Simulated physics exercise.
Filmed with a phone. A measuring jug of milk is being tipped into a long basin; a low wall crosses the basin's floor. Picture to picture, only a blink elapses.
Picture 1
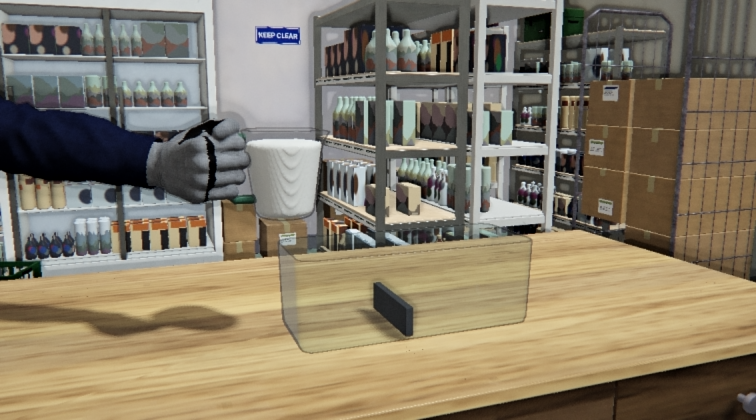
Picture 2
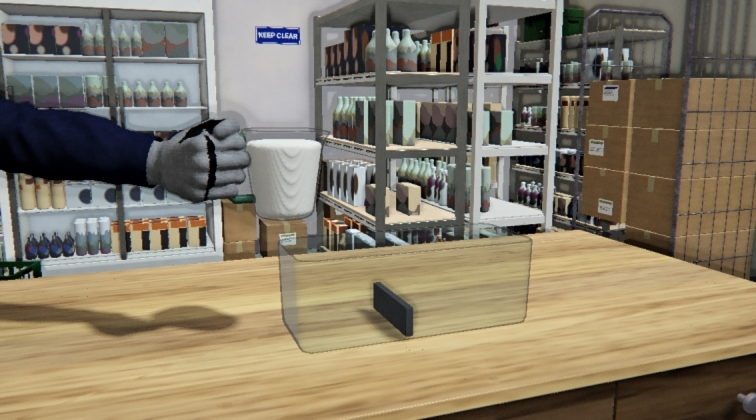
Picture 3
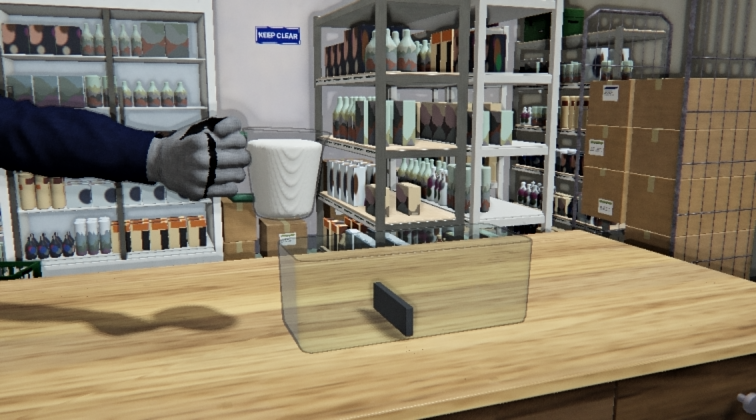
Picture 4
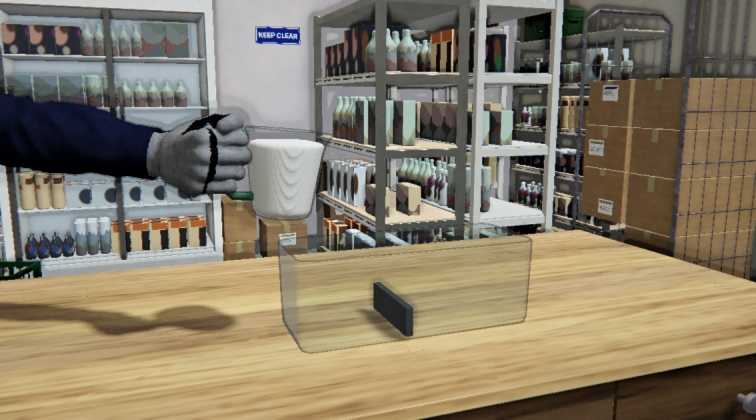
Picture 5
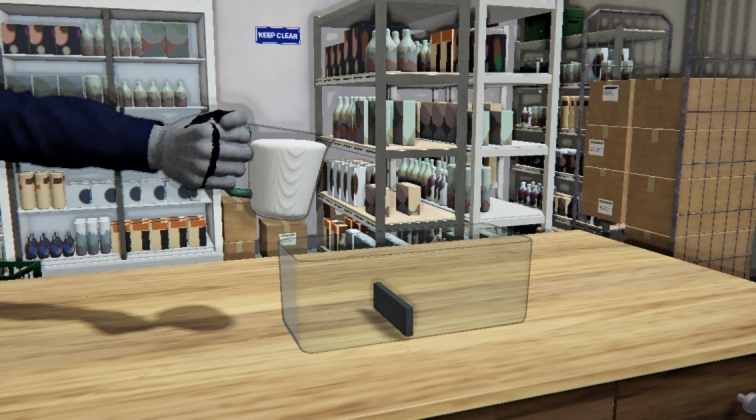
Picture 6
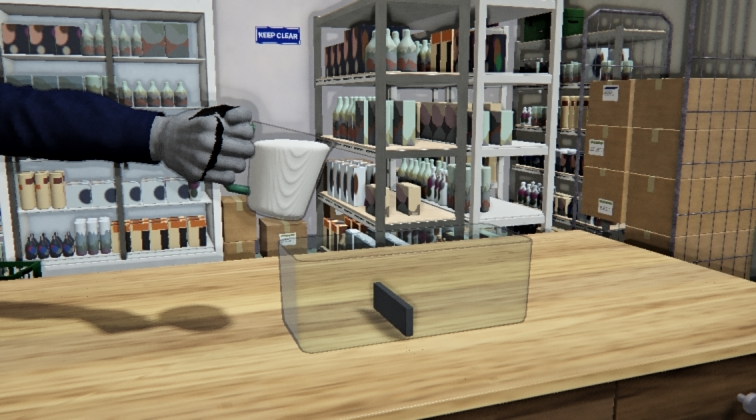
A gloved hand held a clear jug of milk above a long see-through basin with a low dark wall on its floor, then slowly tilted it a little to the right.
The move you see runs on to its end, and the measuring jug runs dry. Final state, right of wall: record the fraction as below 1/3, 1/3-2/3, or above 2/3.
After it calms, what's right of the wall is a small share, below one third.
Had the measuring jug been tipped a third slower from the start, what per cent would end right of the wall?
Roughly 15 percent.
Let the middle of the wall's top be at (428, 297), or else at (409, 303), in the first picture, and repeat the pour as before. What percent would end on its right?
15 per cent, then 10 per cent, roughly.
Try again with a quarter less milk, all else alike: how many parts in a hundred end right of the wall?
Roughly 5 in a hundred.
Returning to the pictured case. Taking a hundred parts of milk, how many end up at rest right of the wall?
It is close to 10 per cent.
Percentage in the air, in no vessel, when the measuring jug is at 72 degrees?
Share in flight: Approx. 20 %.
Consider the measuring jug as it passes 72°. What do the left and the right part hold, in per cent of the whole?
Roughly 10 per cent on the left, roughly 0 per cent on the right.
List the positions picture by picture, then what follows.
In the first picture, it leans 0°; its right rim is at (330, 130); the milk meets the walls at (245, 144) and (319, 142); the long basin's rim runs from (287, 252) to (511, 232); the wall's top is at (392, 295).
In the second picture, it leans 1°; its right rim is at (330, 131); the milk meets the walls at (245, 143) and (320, 142).
In the third picture, it leans 2°; its right rim is at (331, 132); the milk meets the walls at (247, 143) and (320, 143).
In the fourth picture, it leans 5°; its right rim is at (333, 135); the milk meets the walls at (249, 142) and (321, 144).
In the fifth picture, it leans 9°; its right rim is at (335, 138); the milk meets the walls at (250, 143) and (324, 144).
In the sixth picture, it leans 14°; its right rim is at (338, 143); the milk meets the walls at (252, 144) and (328, 145).
A moment on, the measuring jug is tipped part way and 72 per cent is still to pour, 9 is left of the wall and 0 right of it.
Next, the measuring jug is tipped right over and 17 per cent is still to pour, 61 is left of the wall and 9 right of it.
Then the measuring jug is tipped right over and 0 per cent is still to pour, 87 is left of the wall and 11 right of it.
Later the measuring jug is tipped right over and 0 per cent is still to pour, 87 is left of the wall and 11 right of it.
At rest 87 per cent lies left of the wall, 11 right of it and 1 outside.
